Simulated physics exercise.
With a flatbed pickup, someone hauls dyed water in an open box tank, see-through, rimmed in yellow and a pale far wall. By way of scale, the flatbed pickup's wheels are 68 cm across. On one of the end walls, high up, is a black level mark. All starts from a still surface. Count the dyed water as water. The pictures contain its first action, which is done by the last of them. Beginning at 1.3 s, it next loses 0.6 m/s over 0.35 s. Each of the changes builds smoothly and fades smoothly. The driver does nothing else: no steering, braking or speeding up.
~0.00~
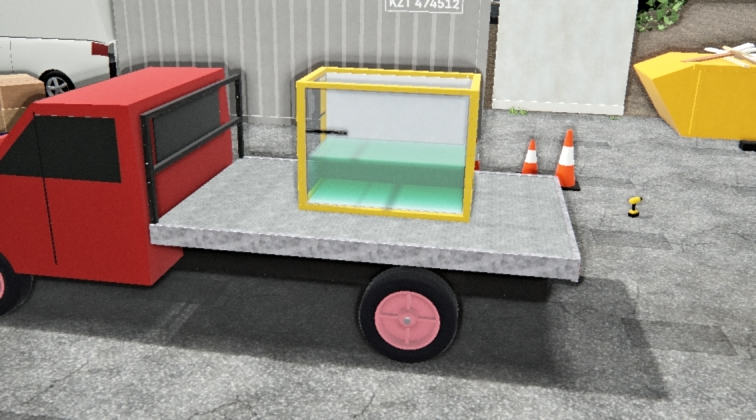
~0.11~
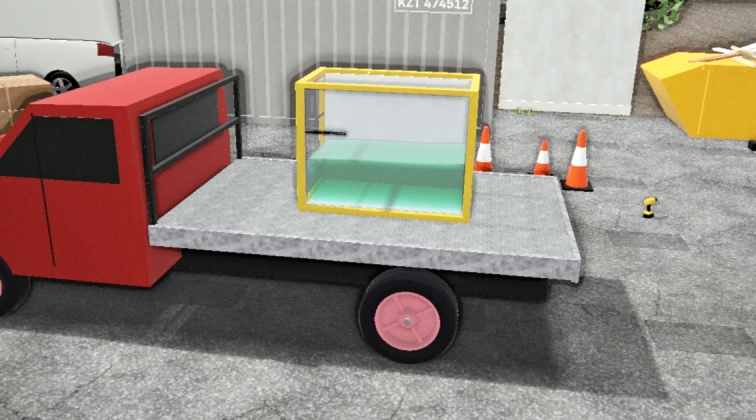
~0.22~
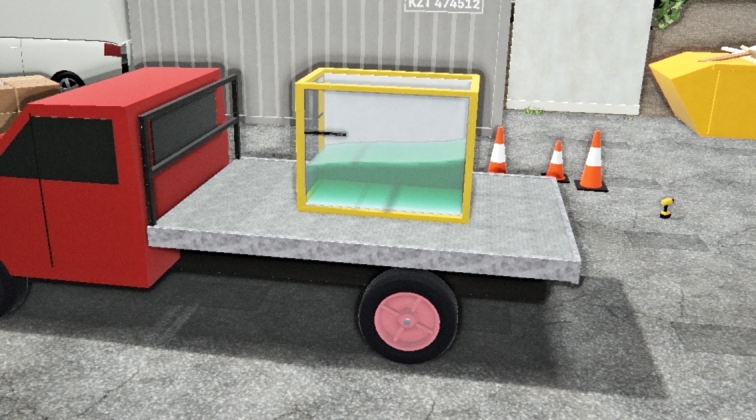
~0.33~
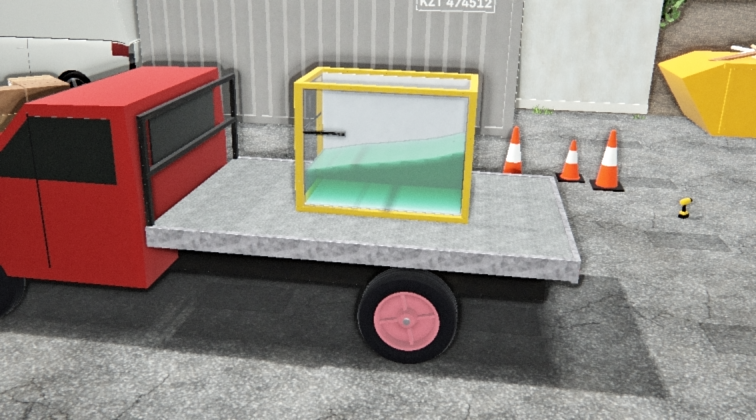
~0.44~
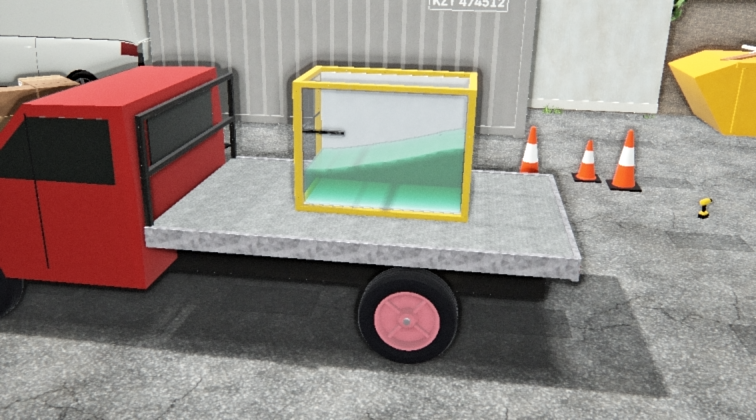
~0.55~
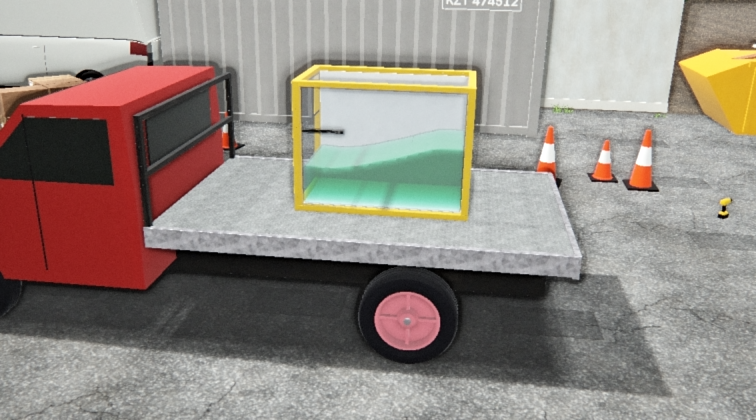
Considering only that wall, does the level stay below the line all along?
Doesn't make it.
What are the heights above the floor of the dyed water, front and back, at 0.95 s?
Level, front = 40 cm; level, back = 34 cm.
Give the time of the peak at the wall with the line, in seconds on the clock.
1.2 s.
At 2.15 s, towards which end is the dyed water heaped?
Towards the aft end.
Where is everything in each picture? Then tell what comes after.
In the first picture, the surface is at (319, 154) by the front wall; at (456, 163) by the back wall; it lies level with the rim line; the front is on the left, levels are read along the near wall; the black line, on the front wall, is at (319, 132); a wheel hub at (406, 324).
In the second picture, the surface is at (318, 155) by the front wall; at (455, 163) by the back wall; it lies level with the rim line.
In the third picture, the surface is at (318, 163) by the front wall; at (456, 156) by the back wall; it climbs 7° towards the back.
In the fourth picture, the surface is at (316, 166) by the front wall; at (455, 152) by the back wall; it climbs 10° towards the back.
In the fifth picture, the surface is at (315, 166) by the front wall; at (455, 147) by the back wall; it climbs 11° towards the back.
In the sixth picture, the surface is at (315, 163) by the front wall; at (454, 147) by the back wall; it climbs 10° towards the back; a wheel hub at (407, 324).
Then, 0.95 s in, the surface is 41 cm up at the front and 34 cm at the back; nothing has left.
Then, 1.55 s in, the surface is 41 cm up at the front and 27 cm at the back; nothing has left.
Then, 2.15 s in, the surface is 34 cm up at the front and 42 cm at the back; nothing has left.
Then, 4.64 s in, the waves are smaller; the highest at the front wall was 51 cm, at 1.20 s, against a line at 55 cm.
